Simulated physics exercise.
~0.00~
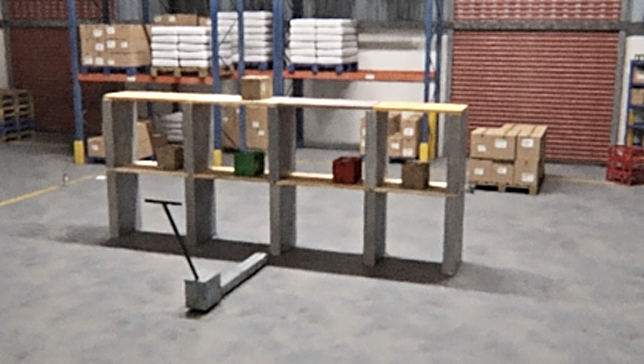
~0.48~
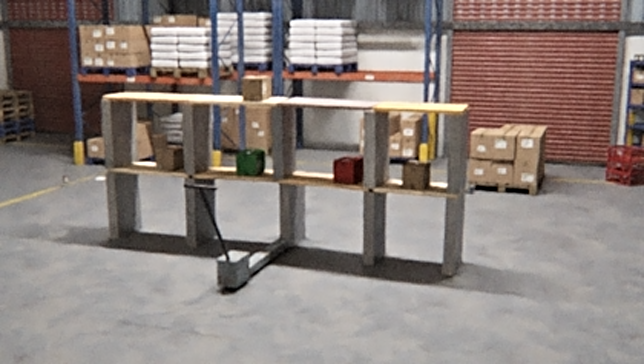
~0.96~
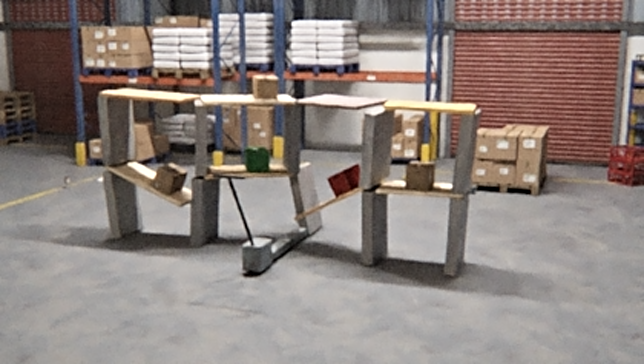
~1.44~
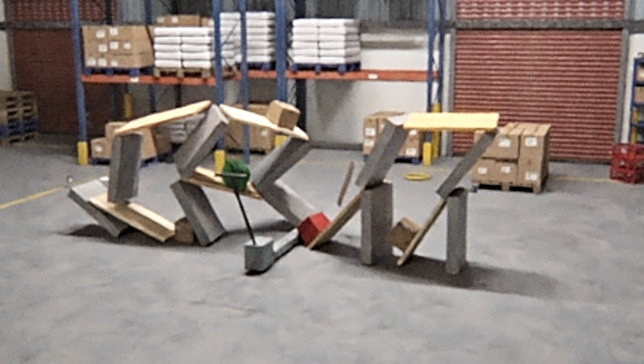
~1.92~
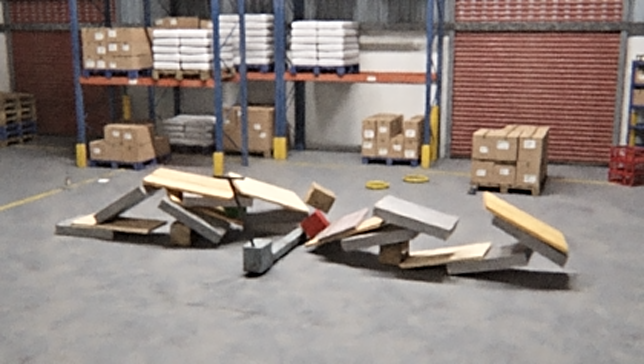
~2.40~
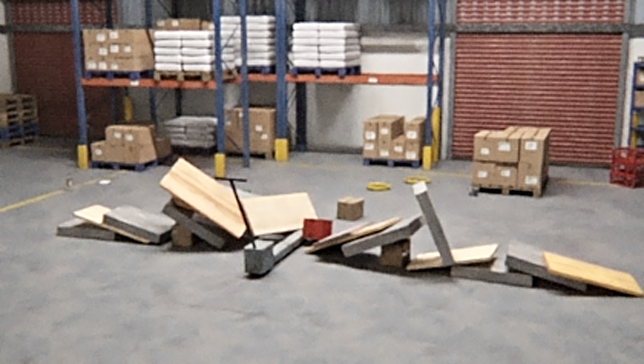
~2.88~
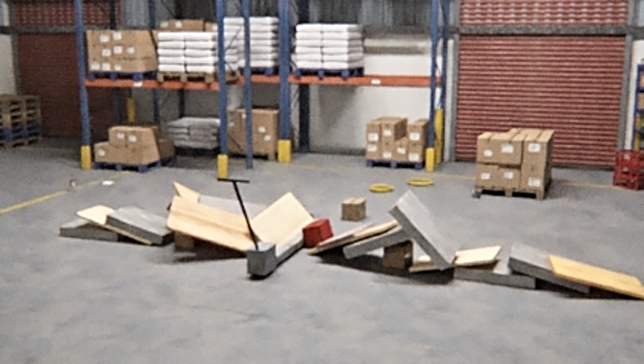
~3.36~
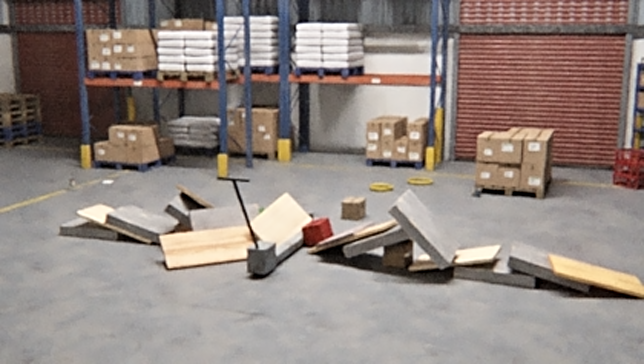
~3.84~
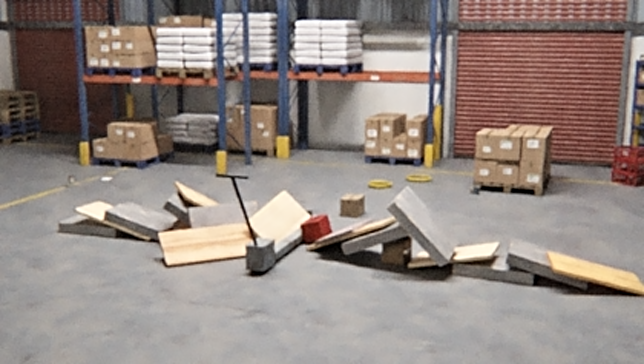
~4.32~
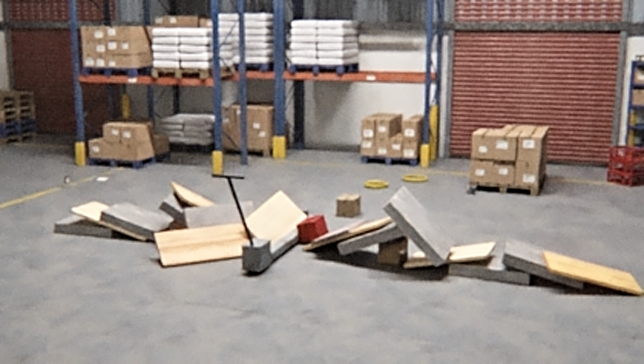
In a warehouse, a low wheeled jack with an upright handle slides into the foot of a two-tier row of boards and grey uprights, which buckles, spilling red, green and brown boxes, and collapses completely, leaving flattened wreckage around the jack with the red box slightly tilted beside it.
